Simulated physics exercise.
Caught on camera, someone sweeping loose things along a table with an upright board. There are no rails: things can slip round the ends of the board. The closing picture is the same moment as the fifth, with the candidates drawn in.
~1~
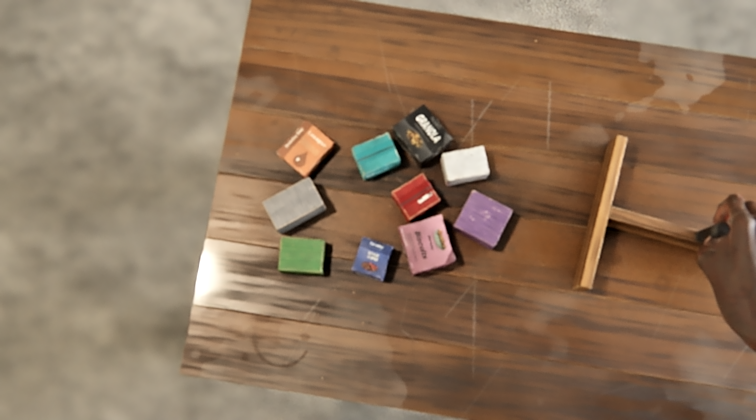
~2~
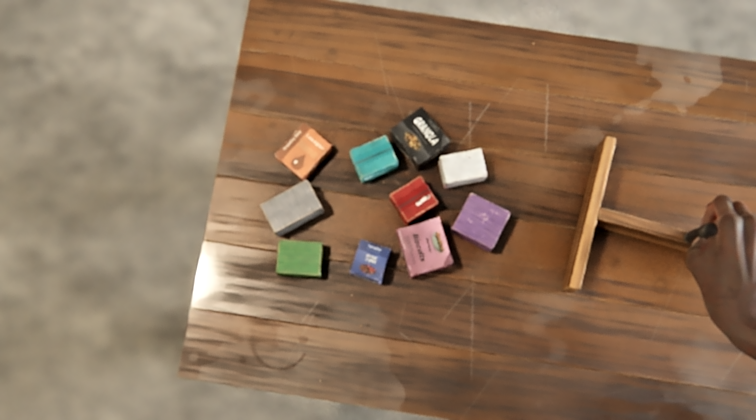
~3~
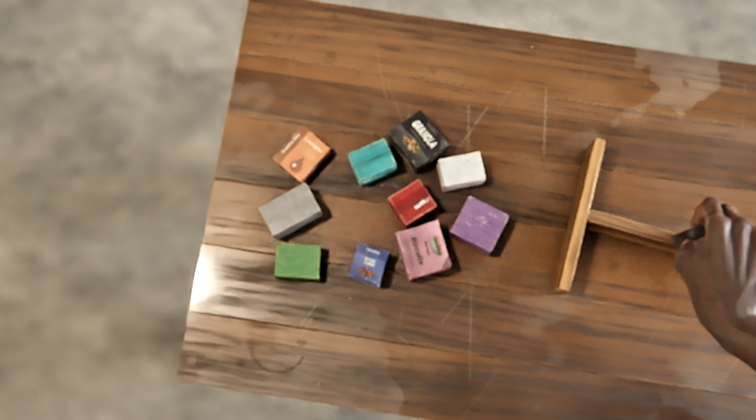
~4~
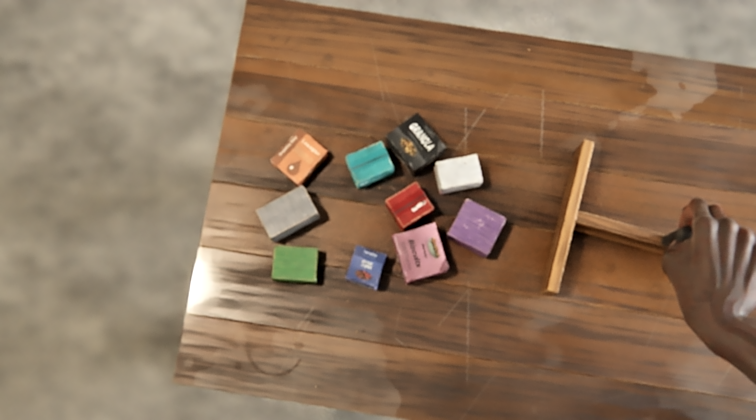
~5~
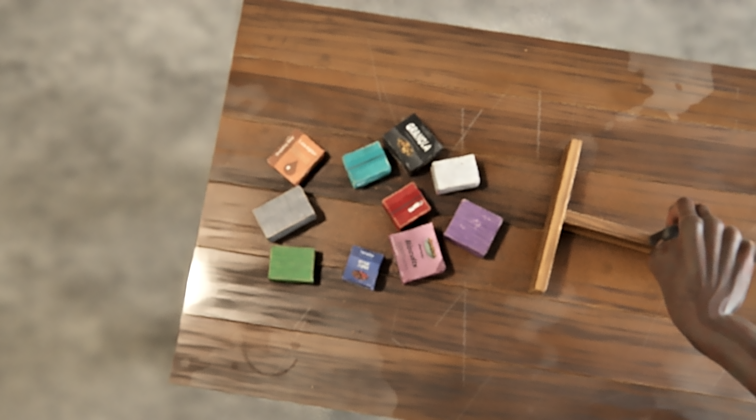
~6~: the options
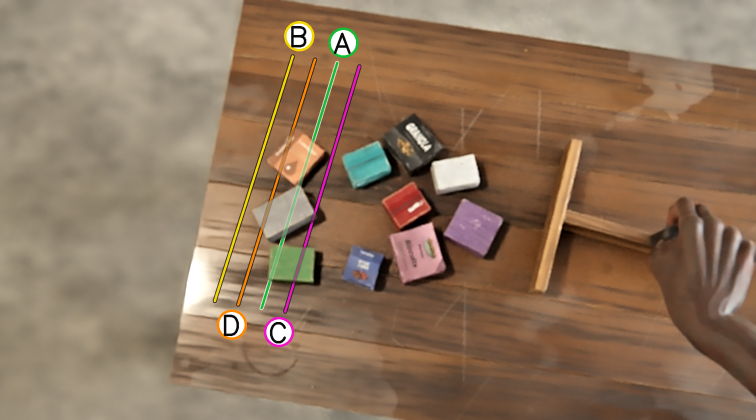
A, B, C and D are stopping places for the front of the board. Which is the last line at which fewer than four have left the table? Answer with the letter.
It should halt at D.
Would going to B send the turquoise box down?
By then, yes.
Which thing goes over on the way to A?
The orange packet goes over.
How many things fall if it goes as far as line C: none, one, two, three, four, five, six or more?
The count is none.
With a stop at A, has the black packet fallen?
No.
On the marked copy, A at (300, 182); B at (255, 175); C at (323, 186); D at (278, 179).
Following D. Soon after the start, board (457, 198); blue box (356, 274); black packet (403, 136).
Later, board (356, 183); orange packet (258, 151); grey block (266, 217).
In the end, board (279, 171); grey block over the edge; orange packet over the edge; two fallen.
As for the rest, A is within the limit but short; B drops four; C is within the limit but short.
